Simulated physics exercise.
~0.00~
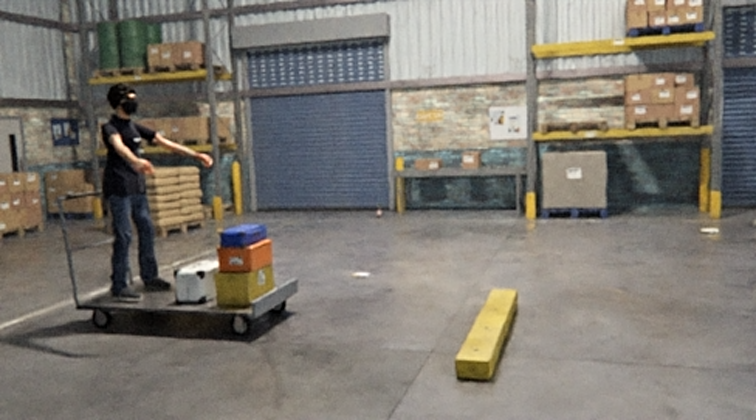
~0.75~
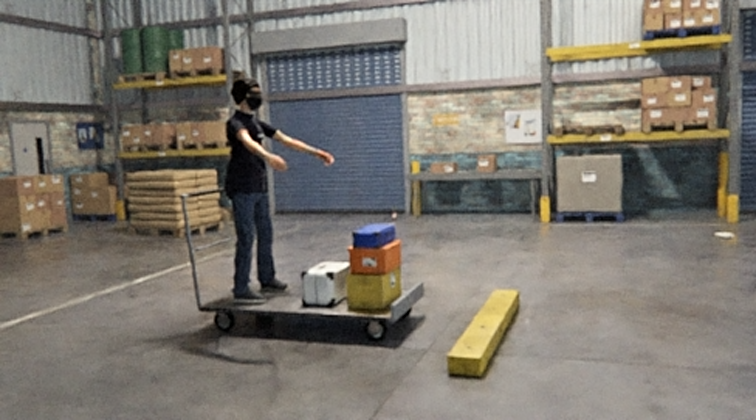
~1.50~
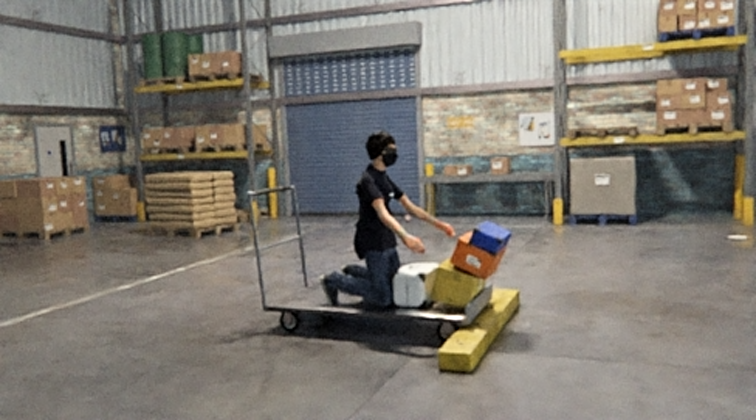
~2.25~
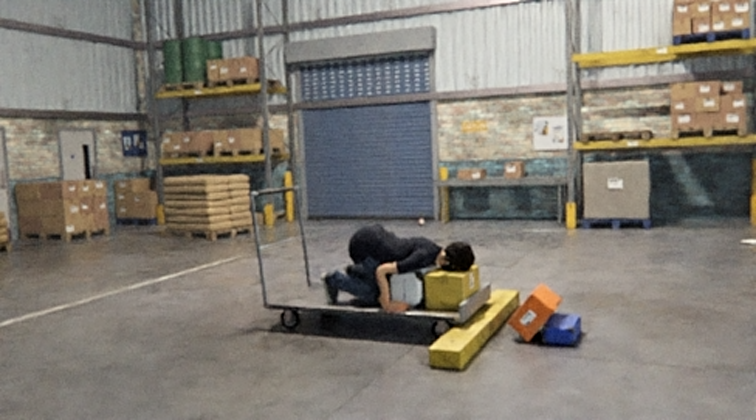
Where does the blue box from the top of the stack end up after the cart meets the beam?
It flies off the front of the cart and ends up on the floor beyond the yellow beam, next to the orange box.
A person standing on a flat cart rolled right into a yellow beam, dropped to their knees and slumped forward over the white case, while the orange and blue boxes toppled to the floor beyond the beam and the yellow one stayed aboard.
